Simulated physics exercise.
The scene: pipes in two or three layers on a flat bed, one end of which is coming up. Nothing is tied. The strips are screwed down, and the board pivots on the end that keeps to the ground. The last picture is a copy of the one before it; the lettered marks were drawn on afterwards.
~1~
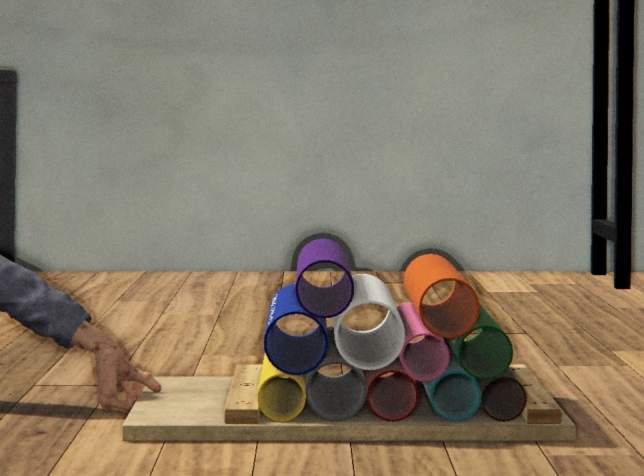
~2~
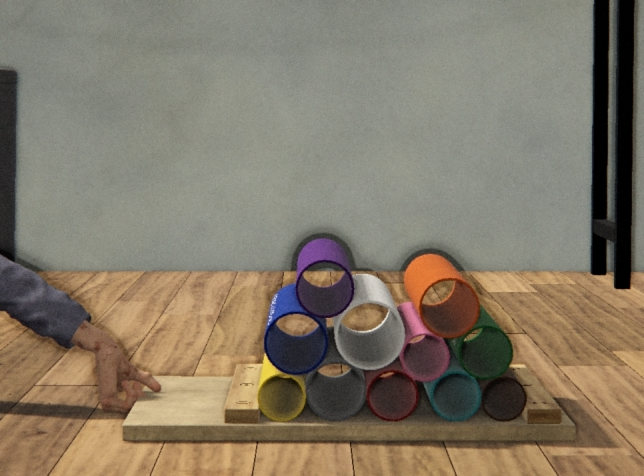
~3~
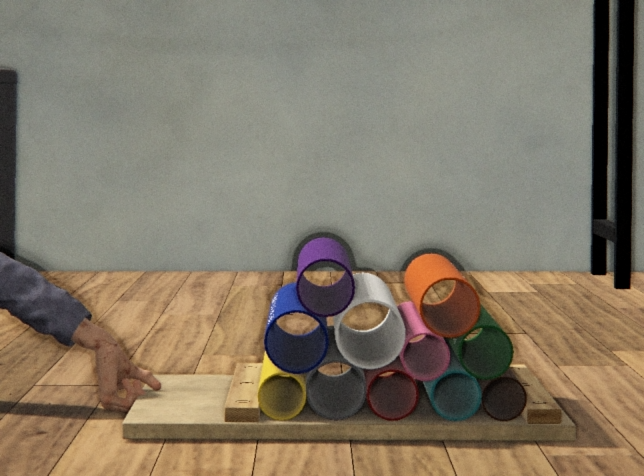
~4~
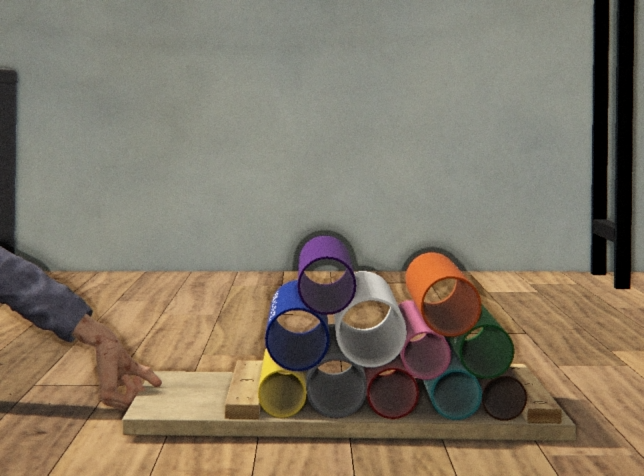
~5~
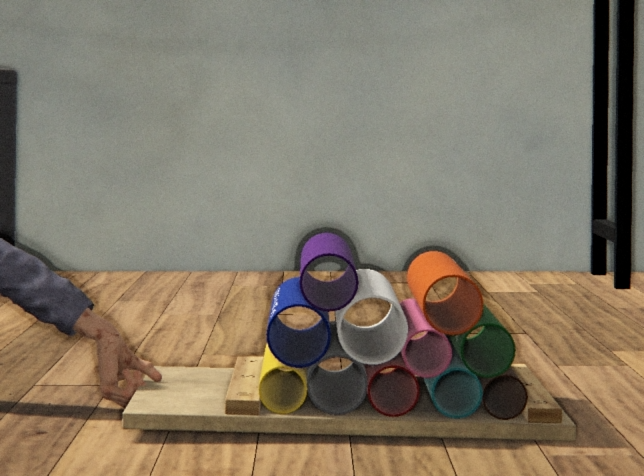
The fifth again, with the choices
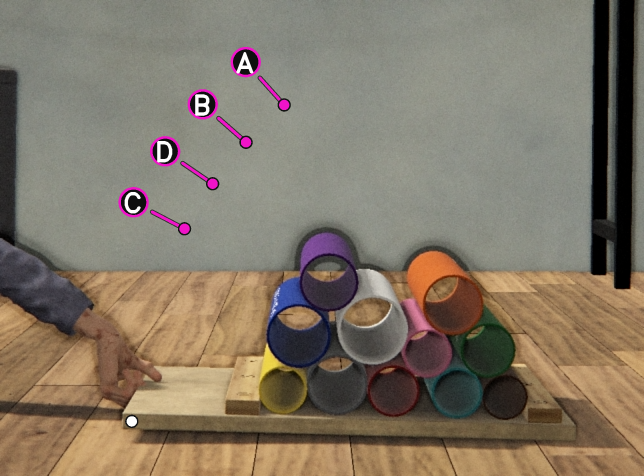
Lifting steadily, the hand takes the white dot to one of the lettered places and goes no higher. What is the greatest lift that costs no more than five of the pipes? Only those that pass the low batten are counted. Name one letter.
At most to D.
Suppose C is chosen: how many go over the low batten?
With C, five.
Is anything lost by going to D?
Yes.
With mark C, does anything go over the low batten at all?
Yes, at C.
On the marked copy, A at (284, 105); B at (246, 142); C at (184, 228); D at (213, 184); the white dot at (132, 421).
Following D. Soon after the start, board at 19°.
Later, board at 34°.
In the end, board at 34°, five over the low batten.
As for the rest, A eleven over the low batten; B six over the low batten; C five over the low batten.
